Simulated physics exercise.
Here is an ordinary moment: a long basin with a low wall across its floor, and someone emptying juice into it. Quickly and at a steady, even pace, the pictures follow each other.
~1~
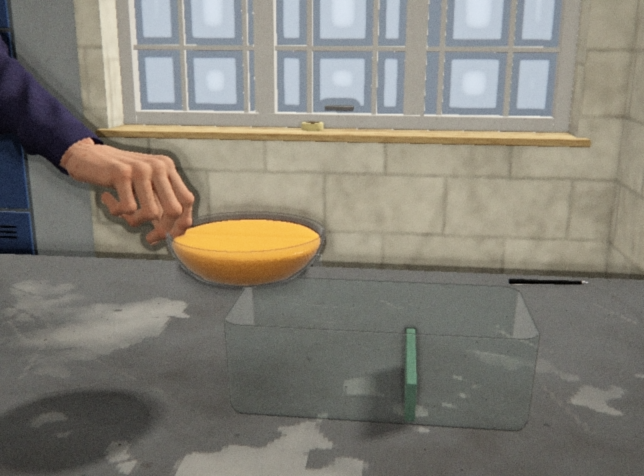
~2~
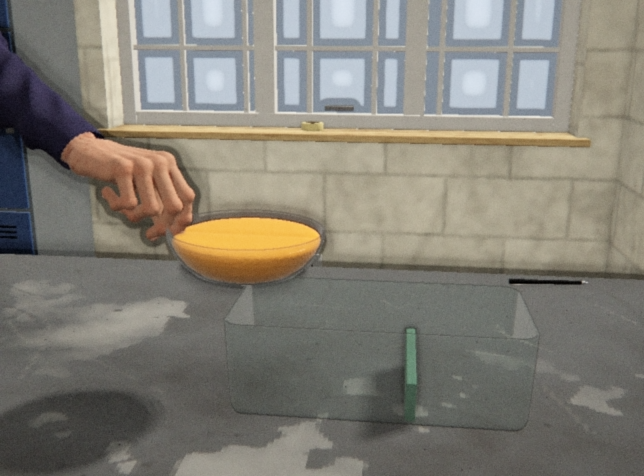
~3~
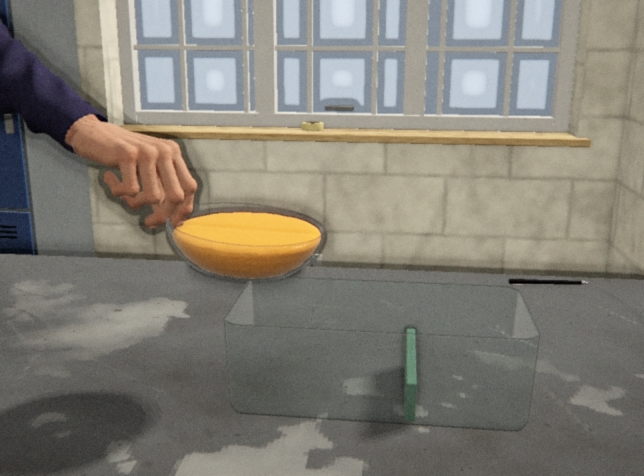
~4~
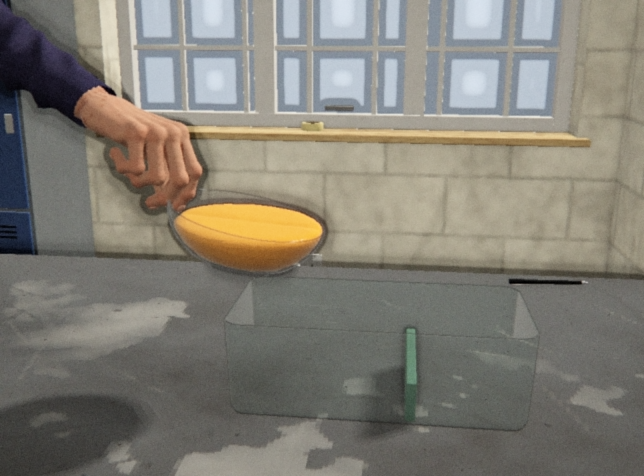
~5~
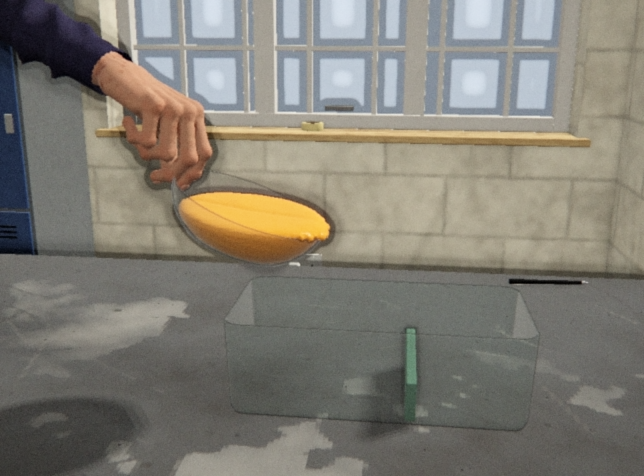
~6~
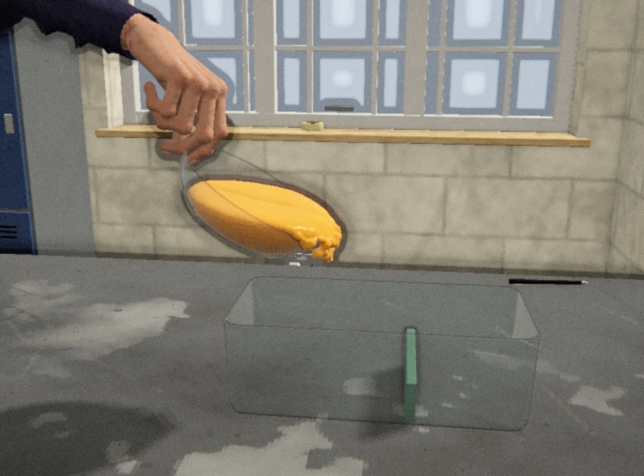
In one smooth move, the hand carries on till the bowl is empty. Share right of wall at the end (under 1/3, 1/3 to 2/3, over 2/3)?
I expect what gathers right of the wall to fall within one third to two thirds.
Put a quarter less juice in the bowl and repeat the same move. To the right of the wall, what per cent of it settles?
About 45 in a hundred.
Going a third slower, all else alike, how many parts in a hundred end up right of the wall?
It comes to around 45 per cent.
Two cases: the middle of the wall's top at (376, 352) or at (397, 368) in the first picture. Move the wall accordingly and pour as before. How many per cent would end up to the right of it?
75 % and 55 %, roughly.
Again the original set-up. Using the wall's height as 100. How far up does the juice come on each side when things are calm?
On the left roughly 30, on the right roughly 50.
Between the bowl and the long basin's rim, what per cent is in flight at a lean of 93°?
It works out to about 45 percent.
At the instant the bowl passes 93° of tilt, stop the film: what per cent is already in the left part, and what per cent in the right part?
Left part 25 %; right part 30 %.
A moment on, the bowl is tipped on its side and 4 per cent is still to pour, 24 is left of the wall and 28 right of it.
Next, the bowl is tipped right over and 0 per cent is still to pour, 33 is left of the wall and 47 right of it.
Then the bowl is tipped right over and 0 per cent is still to pour, 43 is left of the wall and 54 right of it.
Later the bowl is tipped right over and 0 per cent is still to pour, 44 is left of the wall and 53 right of it.
Finally, 44 per cent lies left of the wall, 53 right of it and 3 outside.
